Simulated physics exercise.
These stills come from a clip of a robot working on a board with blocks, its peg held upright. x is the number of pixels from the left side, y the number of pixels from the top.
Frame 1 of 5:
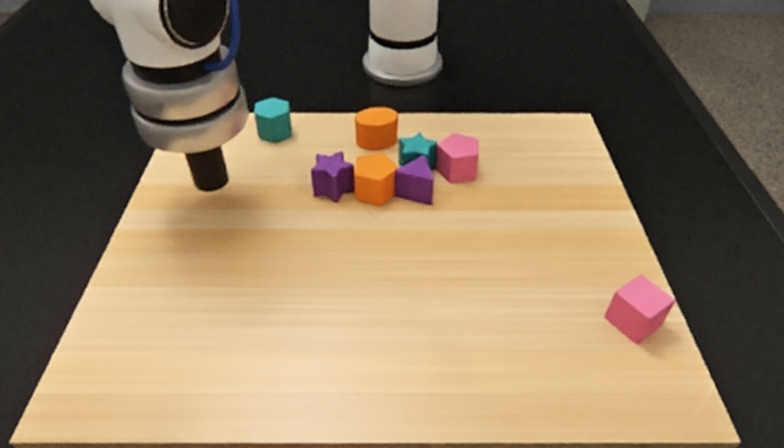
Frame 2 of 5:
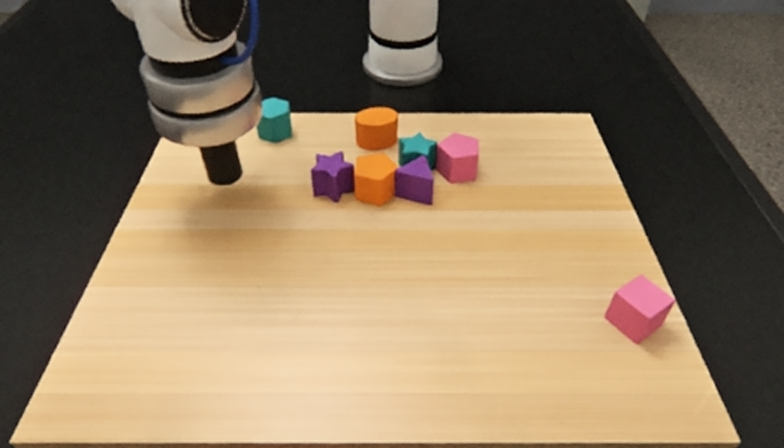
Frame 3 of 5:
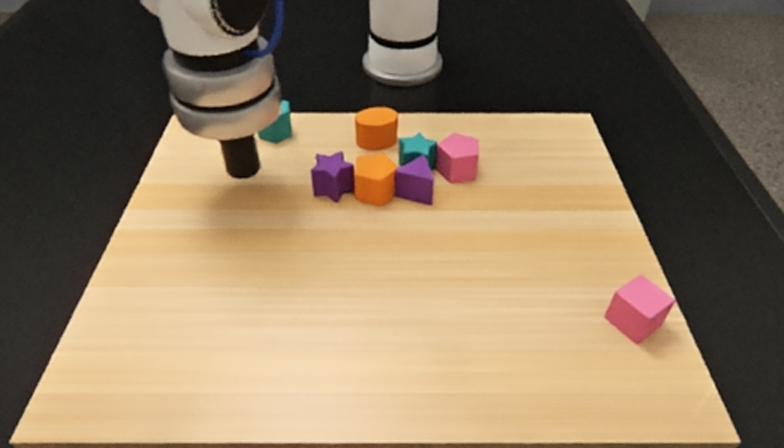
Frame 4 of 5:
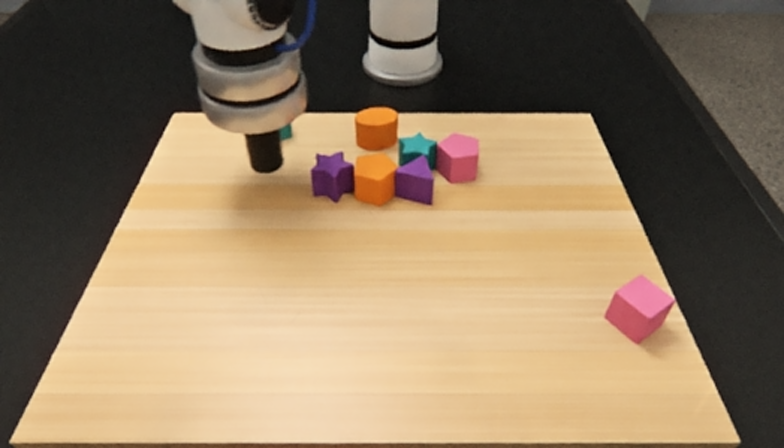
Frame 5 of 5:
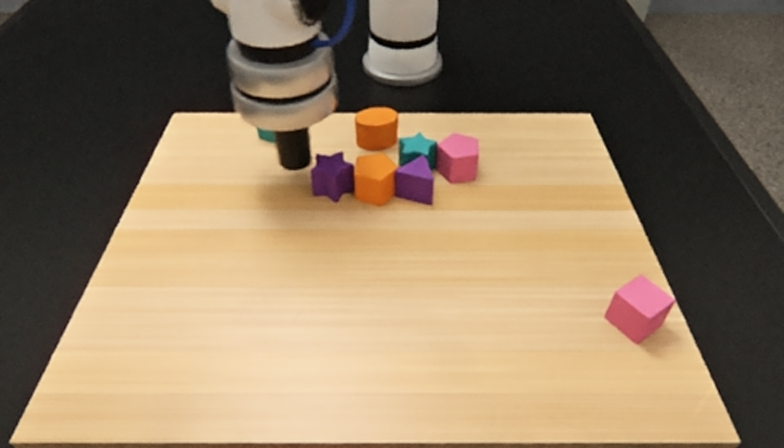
On a wooden board, a robot arm moving its black peg rightward toward a purple star block while the coloured blocks stay still.
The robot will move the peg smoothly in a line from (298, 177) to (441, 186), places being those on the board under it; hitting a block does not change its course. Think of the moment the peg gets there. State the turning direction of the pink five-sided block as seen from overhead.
From the top: Clockwise.
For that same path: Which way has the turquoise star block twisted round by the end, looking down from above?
My answer: Anticlockwise.
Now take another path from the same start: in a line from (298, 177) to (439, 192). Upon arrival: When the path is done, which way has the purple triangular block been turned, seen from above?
Overhead view: Anti-clockwise.
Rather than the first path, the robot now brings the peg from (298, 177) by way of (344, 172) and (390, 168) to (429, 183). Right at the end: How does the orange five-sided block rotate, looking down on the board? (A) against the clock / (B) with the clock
A (against the clock)
The first path, step by step. One third of the way, peg at (344, 163); purple star block at (364, 168), turned 40° clockwise; orange five-sided block at (401, 175); purple triangular block at (437, 172), turned 50° anticlockwise.
Two thirds of the way, peg at (393, 166); purple star block at (396, 177), turned 80° clockwise; orange five-sided block at (429, 193); turquoise star block at (421, 142); purple triangular block at (449, 175), turned 80° anticlockwise.
At the end, peg at (442, 170); purple star block at (403, 176), turned 115° clockwise; orange five-sided block at (432, 199); turquoise star block at (435, 141), turned 85° anticlockwise; purple triangular block at (453, 178), turned 90° anticlockwise; pink five-sided block at (473, 139), turned 30° clockwise.
